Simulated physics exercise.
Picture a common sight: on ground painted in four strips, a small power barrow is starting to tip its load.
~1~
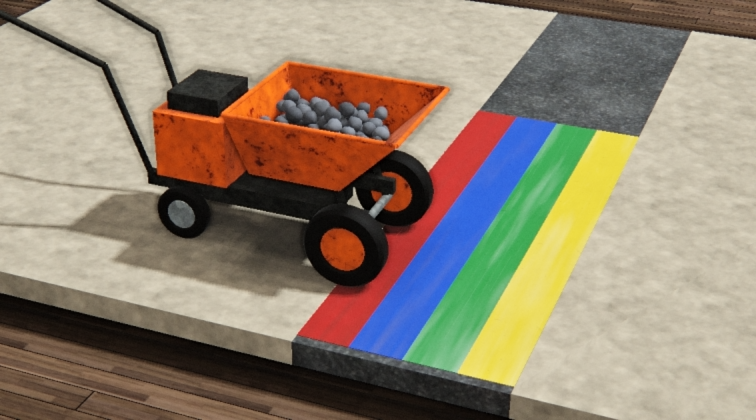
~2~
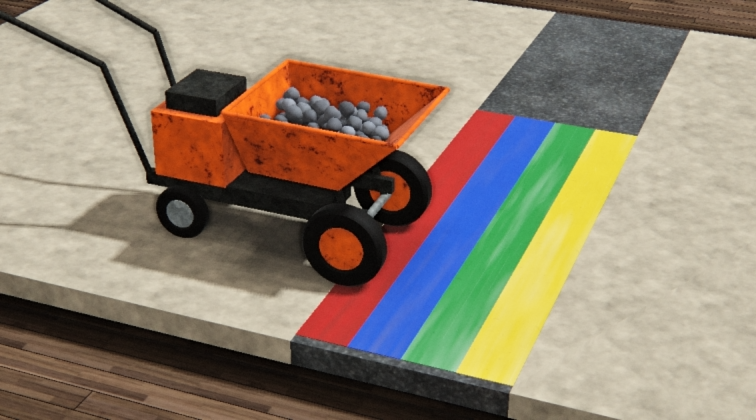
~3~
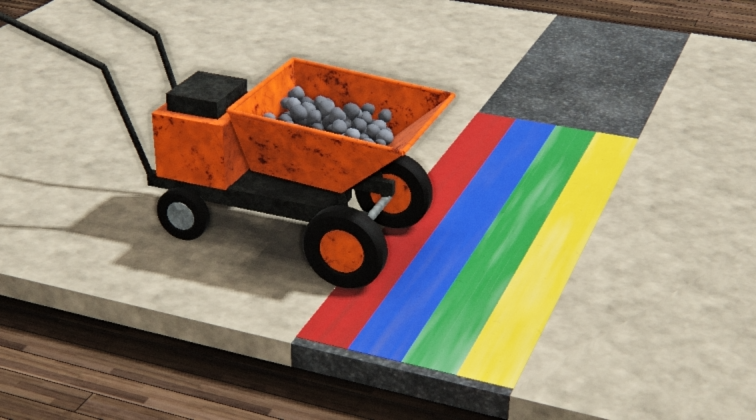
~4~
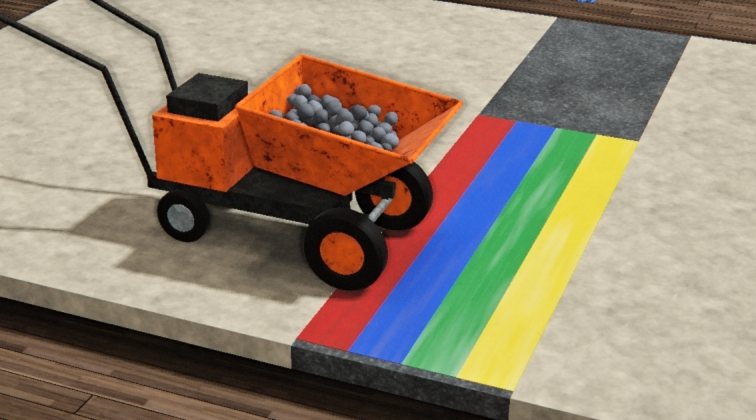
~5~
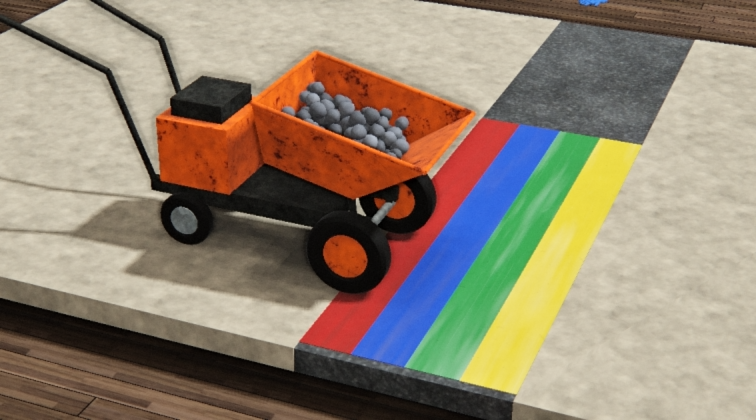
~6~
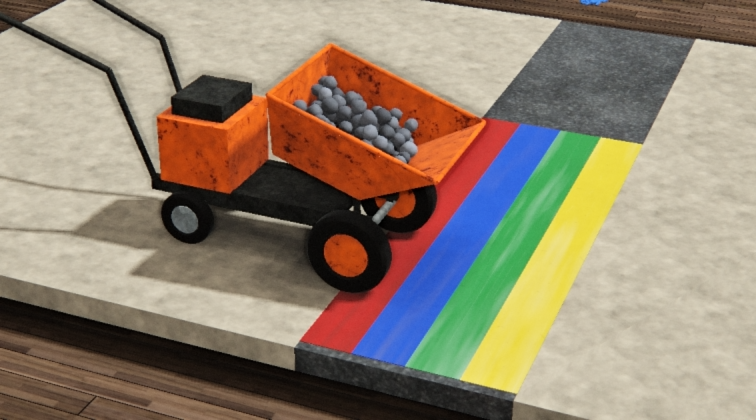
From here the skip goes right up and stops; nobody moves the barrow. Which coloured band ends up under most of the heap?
The yellow one.
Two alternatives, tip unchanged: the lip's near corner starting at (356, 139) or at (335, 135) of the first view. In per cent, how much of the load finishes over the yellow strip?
Estimates: 30 %, 20 %.
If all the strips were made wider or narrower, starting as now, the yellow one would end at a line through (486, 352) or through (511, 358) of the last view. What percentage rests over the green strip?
The first case gives around 0 %, the second around 0 %.
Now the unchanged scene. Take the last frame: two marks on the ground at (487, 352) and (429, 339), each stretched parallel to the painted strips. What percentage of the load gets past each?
Estimate, first then second: 60 %, 80 %.
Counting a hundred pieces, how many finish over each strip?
I'd say the red strip has near 0, the blue strip near 0, the green strip near 10 and the yellow strip near 45 per cent.
Soon after the last picture, skip tipped steeply; all in the skip.
A little later, skip tipped steeply; about two thirds in the skip; a small part over the green strip; about a third over the yellow strip; a stray few off the paint.
Later still, skip tipped right over; about a quarter in the skip; a small part over the green strip; about half over the yellow strip; about a quarter off the paint.
At rest, skip tipped right over; about a quarter in the skip; none over the red strip; none over the blue strip; a small part over the green strip; about half over the yellow strip; about a quarter off the paint.
